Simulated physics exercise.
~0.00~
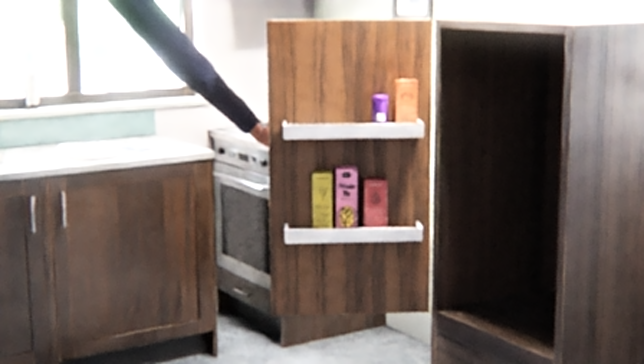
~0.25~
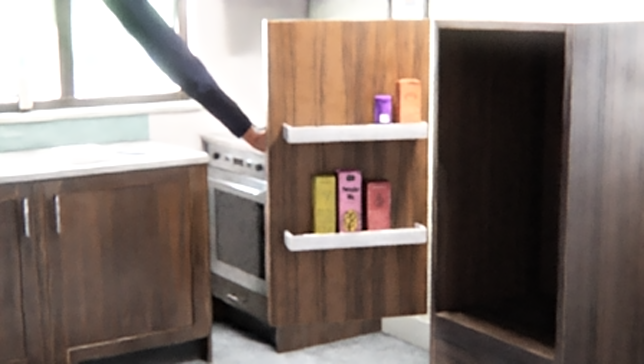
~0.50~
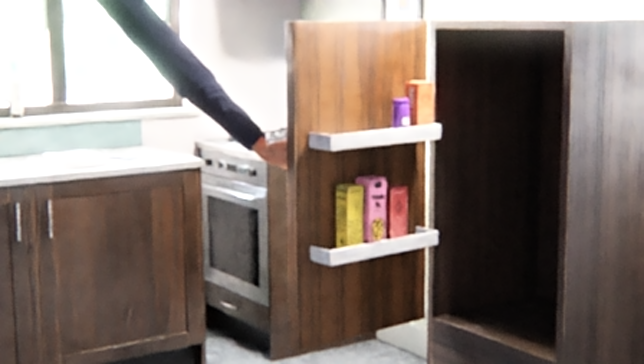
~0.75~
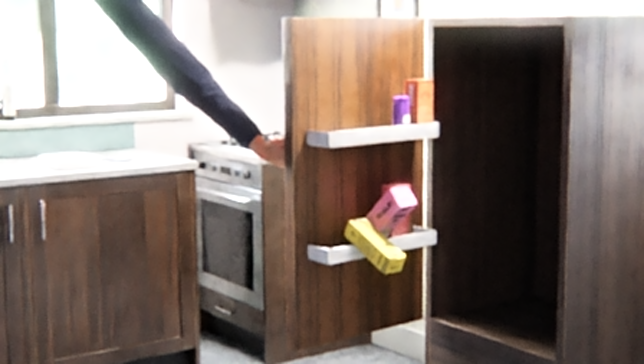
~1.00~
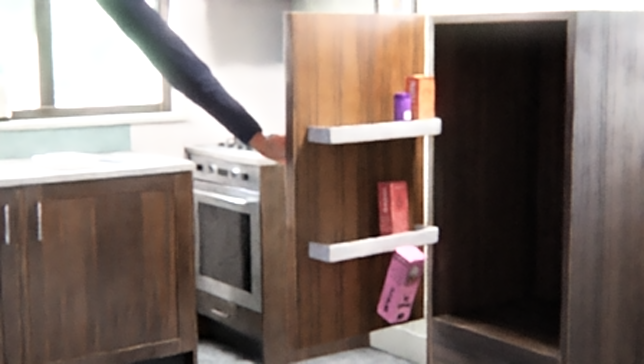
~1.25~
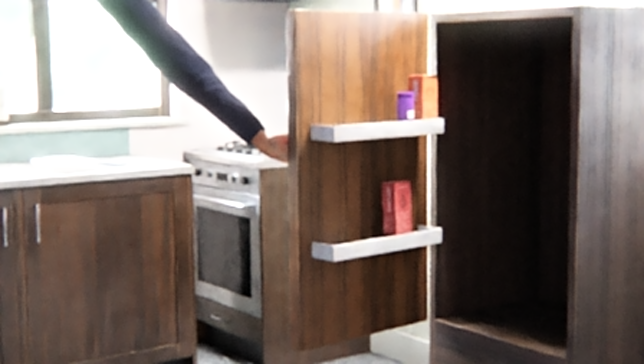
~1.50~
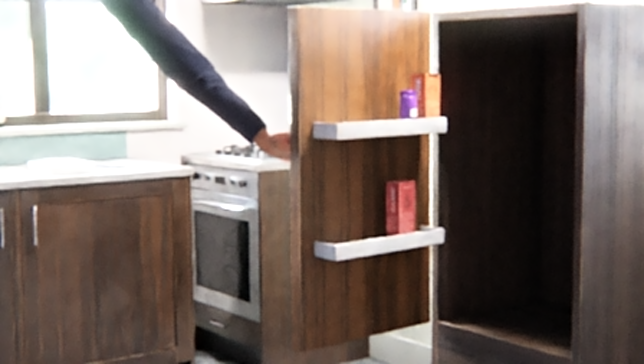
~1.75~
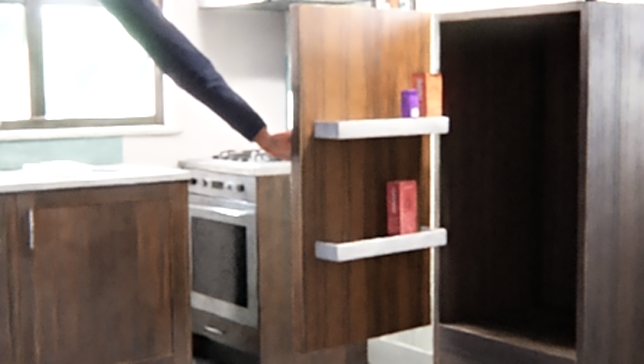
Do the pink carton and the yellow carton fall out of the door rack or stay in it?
Both the pink carton and the yellow carton fall out of the rack, while the red carton beside them stays in place.
